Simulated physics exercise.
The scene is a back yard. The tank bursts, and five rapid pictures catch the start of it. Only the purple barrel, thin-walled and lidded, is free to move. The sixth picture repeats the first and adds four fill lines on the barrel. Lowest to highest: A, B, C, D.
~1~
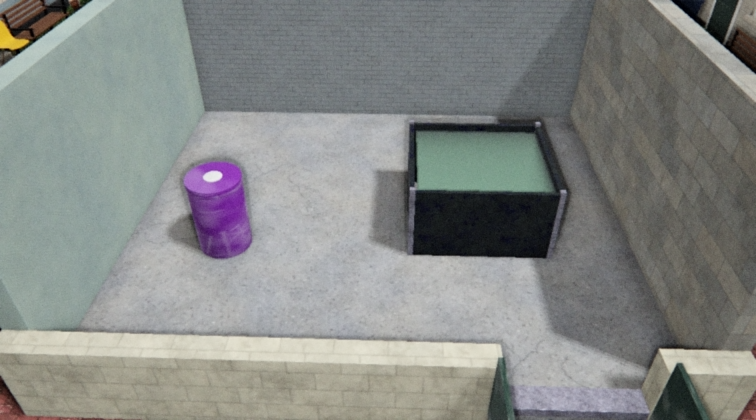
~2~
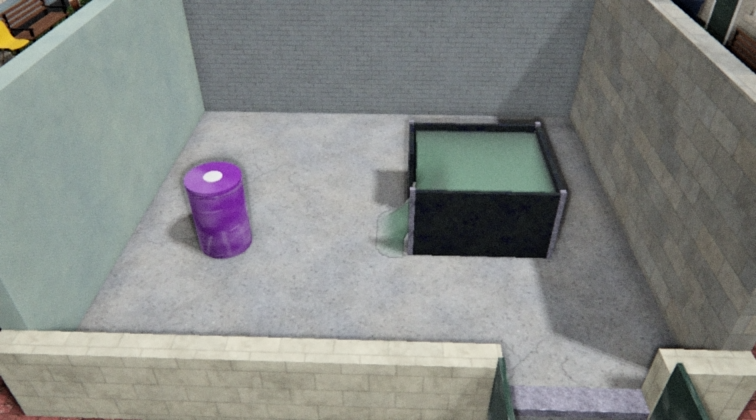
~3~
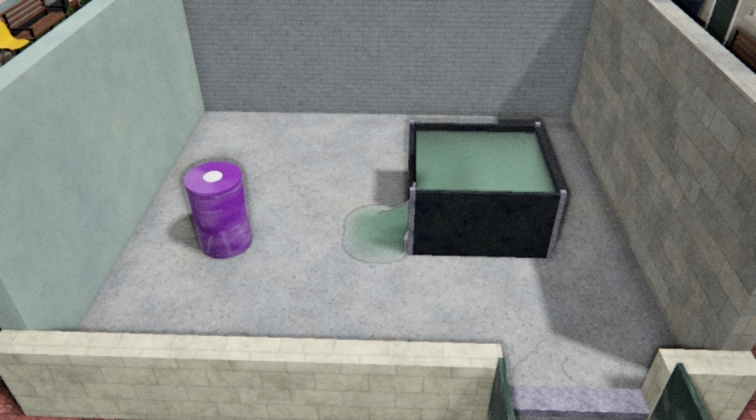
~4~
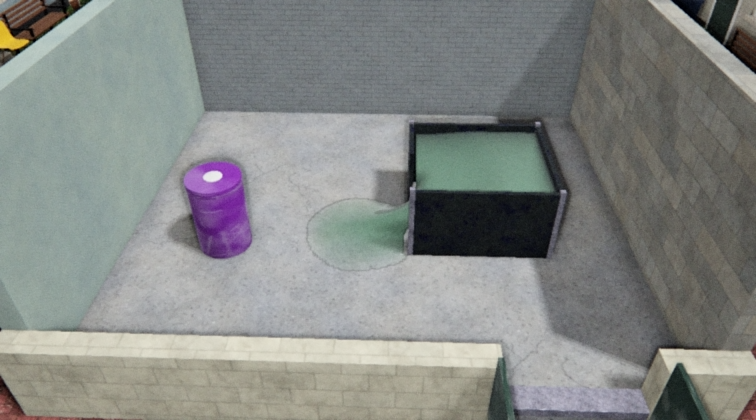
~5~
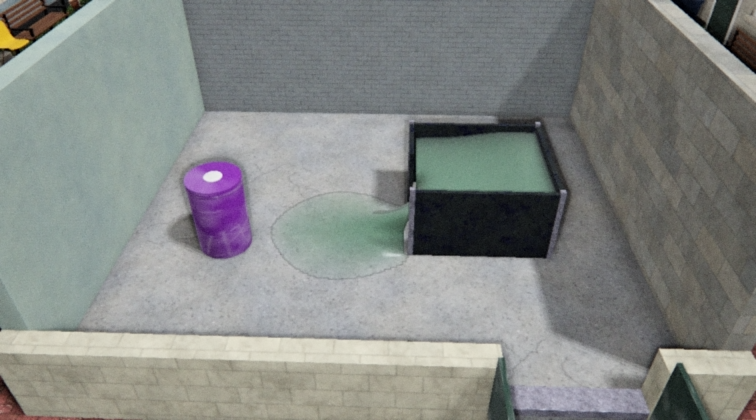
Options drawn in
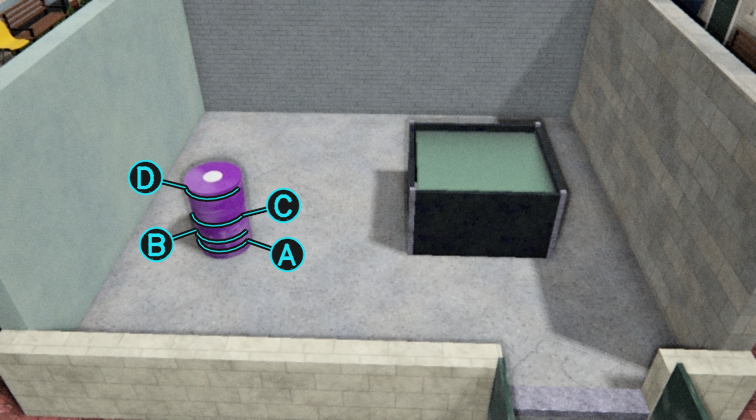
Black-sided tank of green water leaking from its left side, a puddle spreading leftward across the yard while a purple barrel stands still.
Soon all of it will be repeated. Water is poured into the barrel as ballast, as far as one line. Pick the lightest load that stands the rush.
Go for C.
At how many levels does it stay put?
Two.
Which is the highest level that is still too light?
It is B.
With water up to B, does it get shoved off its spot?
Yes, that goes wrong.
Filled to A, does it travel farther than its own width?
Yes.
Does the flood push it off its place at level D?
No.
On the marked copy, A at (218, 251); B at (216, 242); C at (212, 225); D at (206, 199); from the bottom up A, B, C, D.
With A, it is pushed about twice its own width away.
With B, it is pushed about half its own width away.
With C, it does not move.
With D, it does not move.
